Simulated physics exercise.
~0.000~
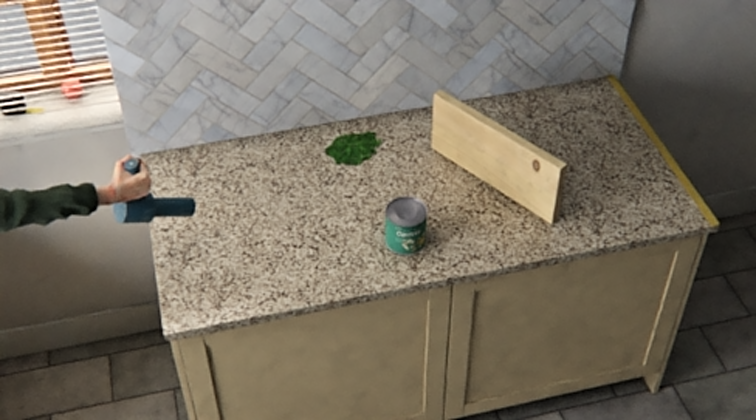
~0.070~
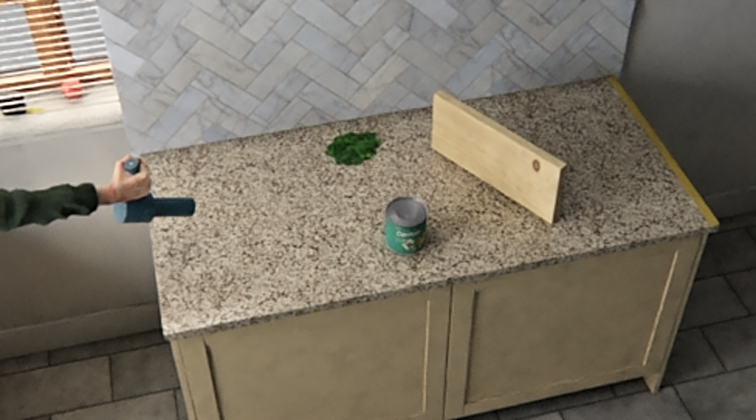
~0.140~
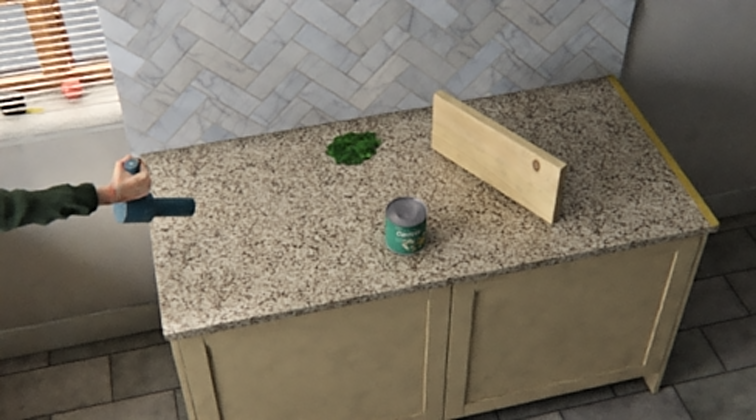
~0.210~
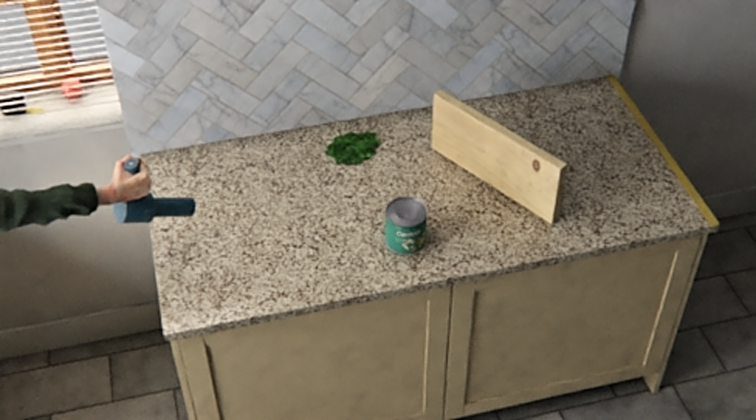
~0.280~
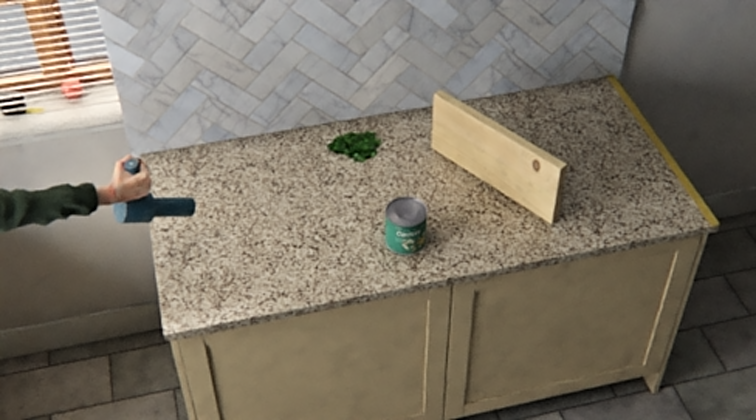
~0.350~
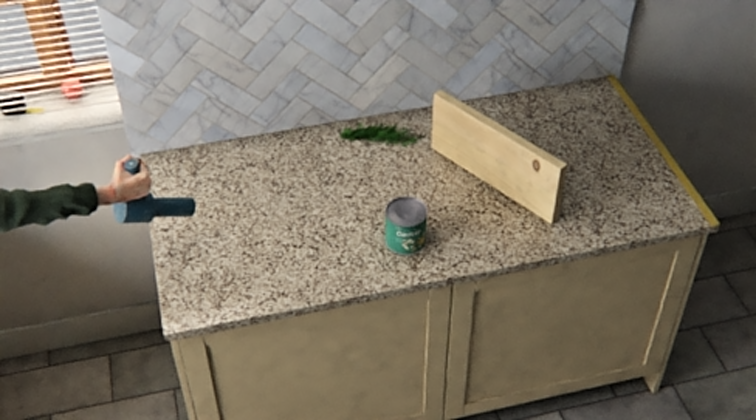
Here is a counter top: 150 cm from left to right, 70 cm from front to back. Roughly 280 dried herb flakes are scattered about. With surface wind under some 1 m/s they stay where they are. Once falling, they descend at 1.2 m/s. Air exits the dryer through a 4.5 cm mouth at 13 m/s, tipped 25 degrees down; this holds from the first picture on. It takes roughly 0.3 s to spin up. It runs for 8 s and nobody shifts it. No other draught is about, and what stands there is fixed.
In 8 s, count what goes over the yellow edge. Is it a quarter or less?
No, it is above a quarter.
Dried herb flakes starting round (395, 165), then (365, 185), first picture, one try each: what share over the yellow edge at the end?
In turn: 50 per cent, 30 per cent.
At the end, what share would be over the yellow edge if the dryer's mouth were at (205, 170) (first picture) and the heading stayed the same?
Outcome: Some 60 in a hundred.
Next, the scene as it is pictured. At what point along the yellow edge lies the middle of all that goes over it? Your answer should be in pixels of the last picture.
About (625, 91).
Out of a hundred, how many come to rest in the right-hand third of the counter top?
I'd estimate around 5 per cent.
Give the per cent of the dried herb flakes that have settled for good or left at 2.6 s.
Estimate: Close to 90 %.
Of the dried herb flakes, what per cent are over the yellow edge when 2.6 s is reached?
Share: Approx. 90 %.
After 1.6 s, 10 % are on the move or not yet settled, 91 % are over the yellow edge.
After 2.6 s, 9 % are on the move or not yet settled, 91 % are over the yellow edge.
After 4.4 s, 7 % are on the move or not yet settled, 93 % are over the yellow edge.
After 8.0 s, at the end, 95 % are over the yellow edge.
